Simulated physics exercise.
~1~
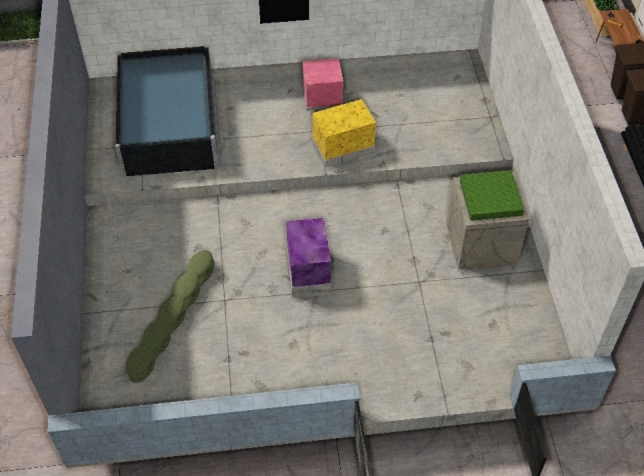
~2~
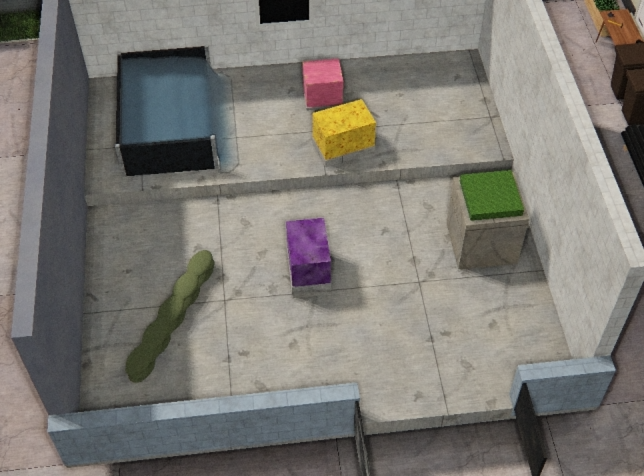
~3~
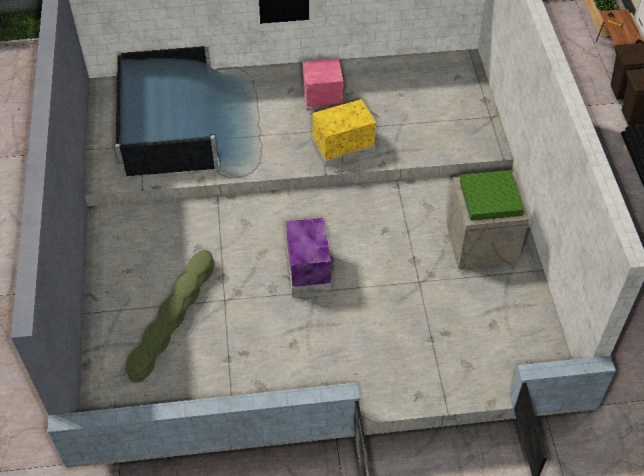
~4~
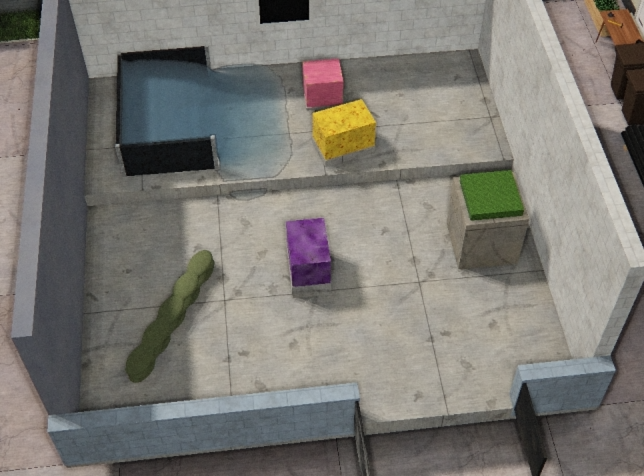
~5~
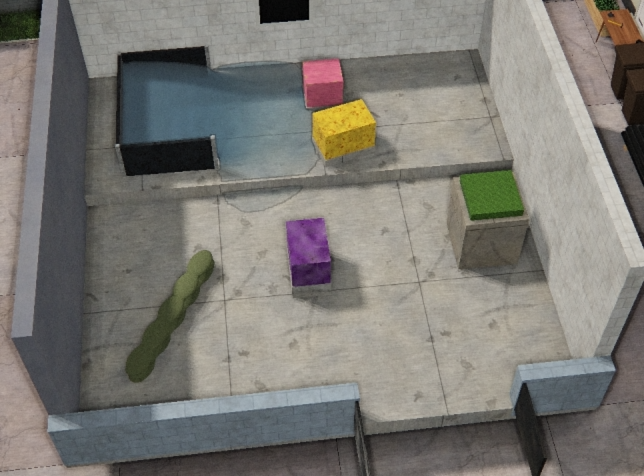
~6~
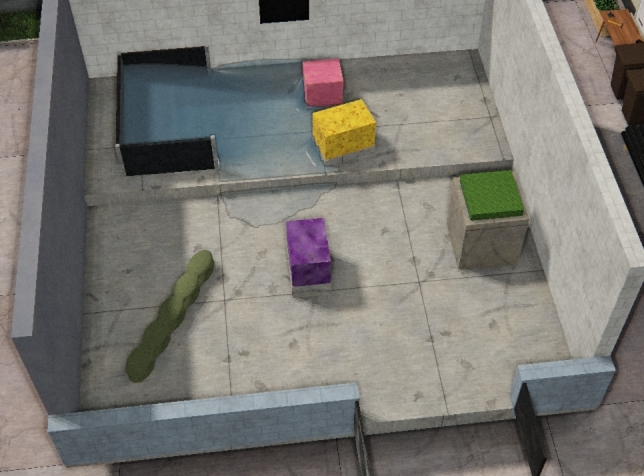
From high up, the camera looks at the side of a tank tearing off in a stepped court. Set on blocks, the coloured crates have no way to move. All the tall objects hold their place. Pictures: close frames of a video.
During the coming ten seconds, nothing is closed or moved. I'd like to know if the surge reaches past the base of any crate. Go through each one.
Here is how it goes: The pink crate is reached; the purple crate is not reached; the yellow crate is reached.
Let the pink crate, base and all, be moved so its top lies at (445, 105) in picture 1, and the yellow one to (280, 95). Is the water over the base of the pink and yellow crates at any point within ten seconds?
First pink: It is dampened; then yellow: It is dampened.
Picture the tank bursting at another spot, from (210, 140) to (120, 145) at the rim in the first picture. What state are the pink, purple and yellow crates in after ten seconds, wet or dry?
As I see it, the pink crate avoids the flood, the purple crate avoids the flood and the yellow crate avoids the flood.
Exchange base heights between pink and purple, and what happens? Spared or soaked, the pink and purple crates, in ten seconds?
Pink: Is reached; purple: Is reached.
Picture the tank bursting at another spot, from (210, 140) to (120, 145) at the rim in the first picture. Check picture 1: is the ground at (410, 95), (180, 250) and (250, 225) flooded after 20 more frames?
Point by point: Unwetted, drenched, drenched.
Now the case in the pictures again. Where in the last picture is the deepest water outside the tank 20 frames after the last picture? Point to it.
My best guess is roughly (480, 66).
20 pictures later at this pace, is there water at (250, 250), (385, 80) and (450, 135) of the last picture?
First spot swamped, second spot swamped, third spot swamped.
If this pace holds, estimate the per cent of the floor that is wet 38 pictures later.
It comes to roughly 65 in a hundred.
A moment on, water covers 25 % of the floor; the pink crate water round its plinth, the purple crate not reached, the yellow crate water round its plinth.
Next, water covers 35 % of the floor; the pink crate water round its plinth, the purple crate water round its plinth, the yellow crate water round its plinth.
Then, water covers 55 % of the floor; the pink crate water round its plinth, the purple crate water round its plinth, the yellow crate water round its plinth.
Later, water covers 65 % of the floor; the pink crate water round its plinth, the purple crate water round its plinth, the yellow crate water round its plinth.
In the end, water covers 85 % of the floor; the pink crate was topped, the purple crate stayed above the water, the yellow crate was topped.
